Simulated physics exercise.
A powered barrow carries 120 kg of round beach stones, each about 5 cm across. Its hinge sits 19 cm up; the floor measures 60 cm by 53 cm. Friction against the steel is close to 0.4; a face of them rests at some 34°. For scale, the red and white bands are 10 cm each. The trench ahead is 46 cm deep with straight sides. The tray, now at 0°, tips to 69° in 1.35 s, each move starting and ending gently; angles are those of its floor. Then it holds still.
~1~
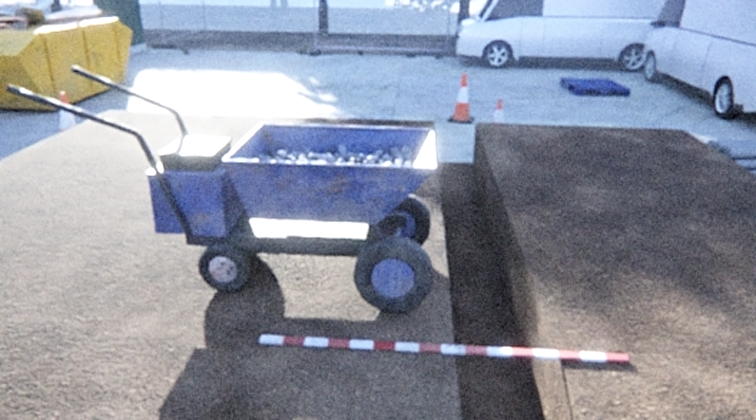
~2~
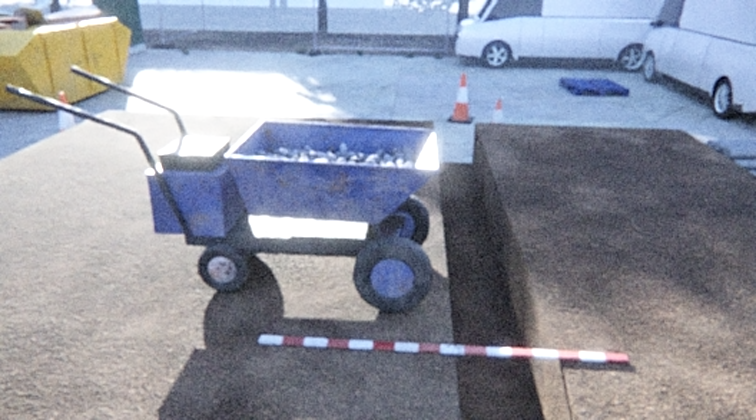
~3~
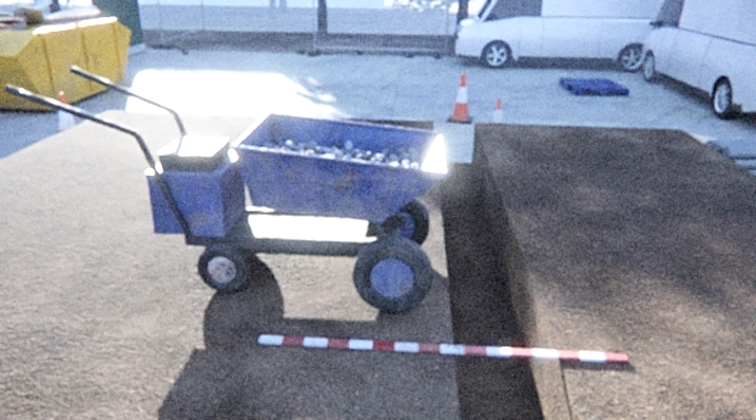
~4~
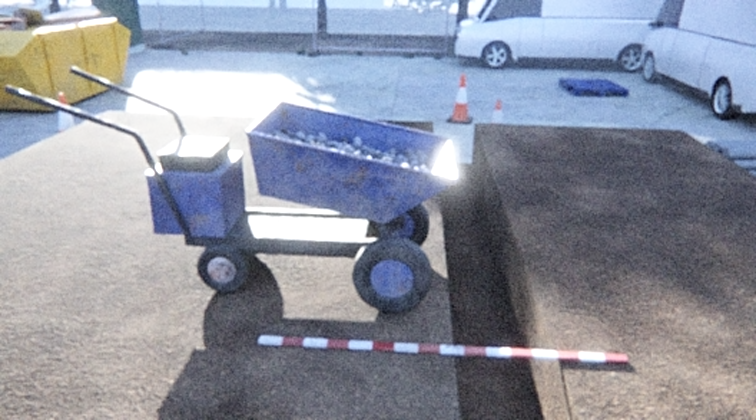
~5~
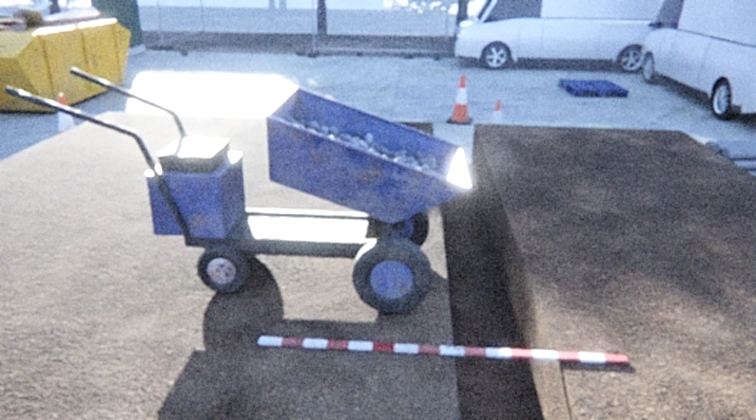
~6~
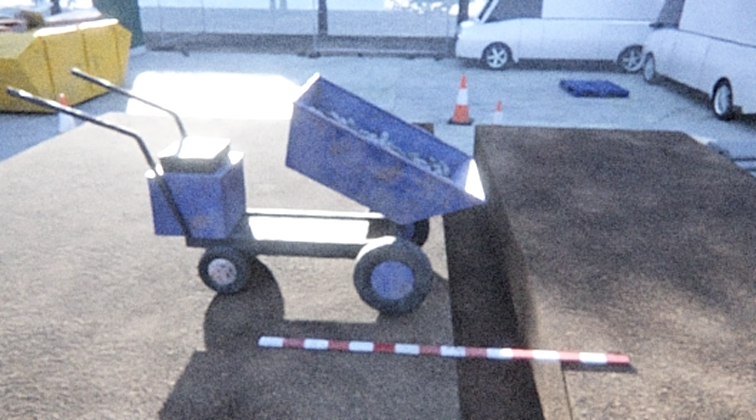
A blue powered barrow loaded with round grey stones stands on brown ground beside a straight-sided trench, seen from the side by a still camera in a sunlit yard. A red and white banded pole lies in front, with a yellow skip at left and white vans and an orange cone behind. The tray starts level, then tilts steadily steeper toward the right, its rear rising.
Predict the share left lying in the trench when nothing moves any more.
Roughly 36 per cent ends in the trench.
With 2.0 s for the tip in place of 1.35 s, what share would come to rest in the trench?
It would be near 40 per cent.
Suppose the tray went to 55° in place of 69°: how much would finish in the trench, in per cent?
In that case some 45 per cent.
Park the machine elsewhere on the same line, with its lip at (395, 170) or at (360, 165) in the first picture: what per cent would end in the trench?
First some 85, then 100 per cent.
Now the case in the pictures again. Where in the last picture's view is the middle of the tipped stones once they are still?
Their middle is at about (561, 285).
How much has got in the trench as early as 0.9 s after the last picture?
About 15 per cent by then.
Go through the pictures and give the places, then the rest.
The first picture shows lip at (436, 170), floor tilted 0°, highest stones at (334, 159).
The second picture shows lip at (438, 171), floor tilted 1°, highest stones at (322, 158).
The third picture shows lip at (446, 174), floor tilted 5°, highest stones at (294, 150).
In the fourth picture, the tray is at 11°, its lip at (457, 180); the top of the load is at (288, 138).
The fifth picture shows lip at (470, 190), floor tilted 18°, highest stones at (302, 126).
In the sixth picture, the tray is at 27°, its lip at (485, 202); the top of the load is at (316, 116).
Then, 0.4 s after the last picture the floor is at 58°, 100 % in the tray; the foremost stones are at (507, 233).
Then, 0.9 s after the last picture the floor is at 69°, 49 % in the tray, 14 % in the trench, 38 % past the trench; the foremost stones are at (609, 284).
Then, 1.2 s after the last picture the floor is at 69°, 14 % in the tray, 24 % in the trench, 63 % past the trench; the foremost stones are at (704, 285).
Then, 3.2 s after the last picture the floor is at 69°, 0 % in the tray, 36 % in the trench, 64 % past the trench; the foremost stones are past the picture's edge.
